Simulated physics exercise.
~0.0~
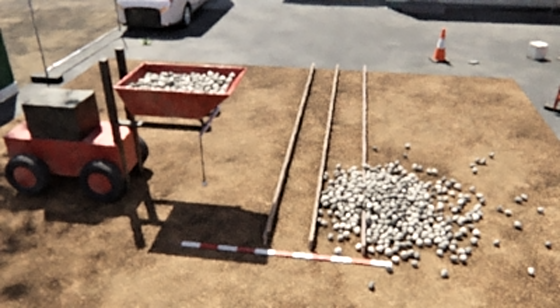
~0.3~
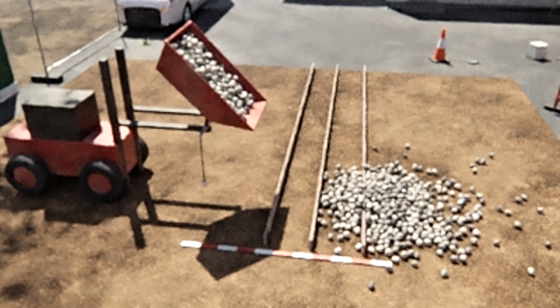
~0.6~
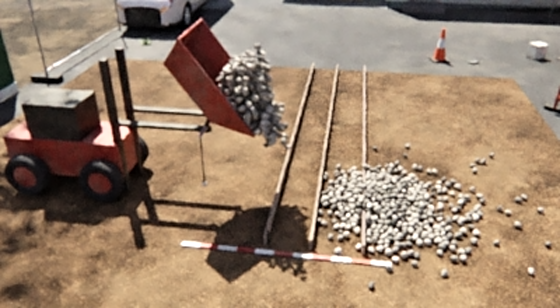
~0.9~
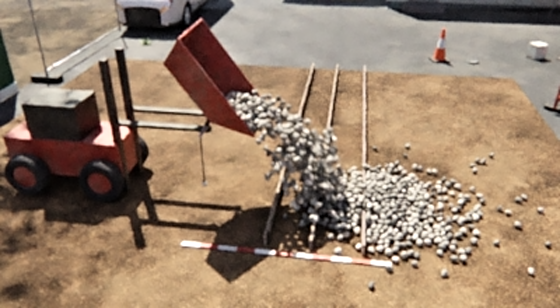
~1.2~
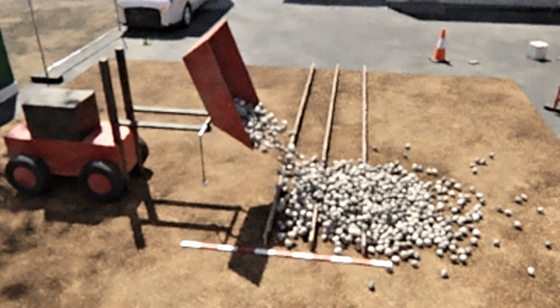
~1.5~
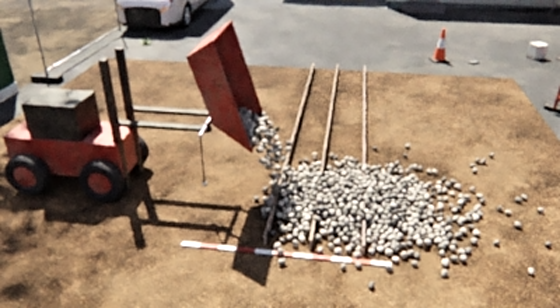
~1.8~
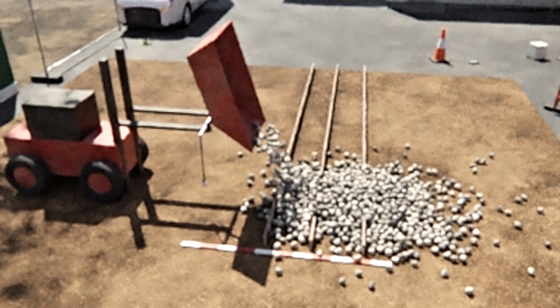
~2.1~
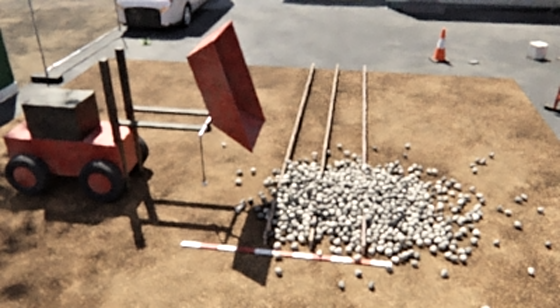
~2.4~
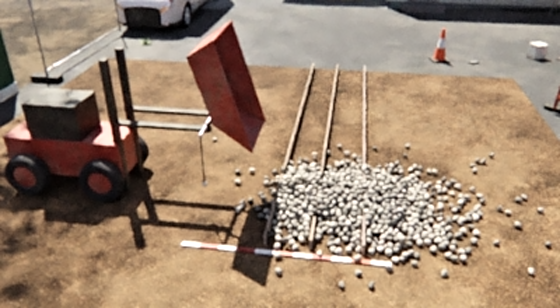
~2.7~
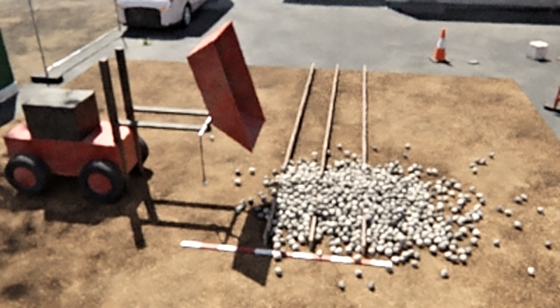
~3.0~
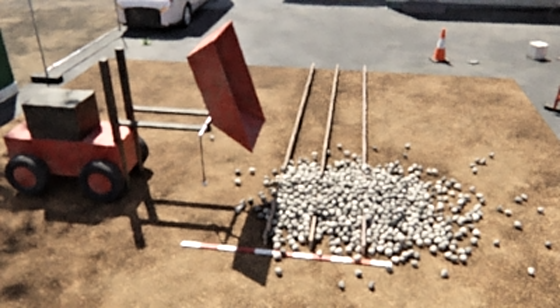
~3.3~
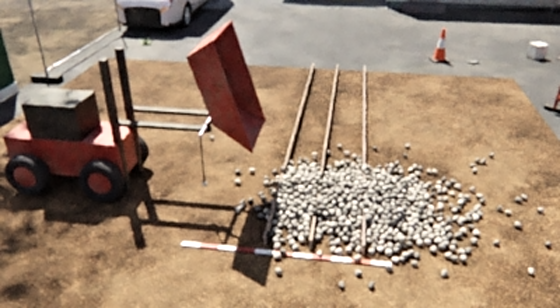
A red skip tips right and pours its stones across the planks beside an earlier pile.
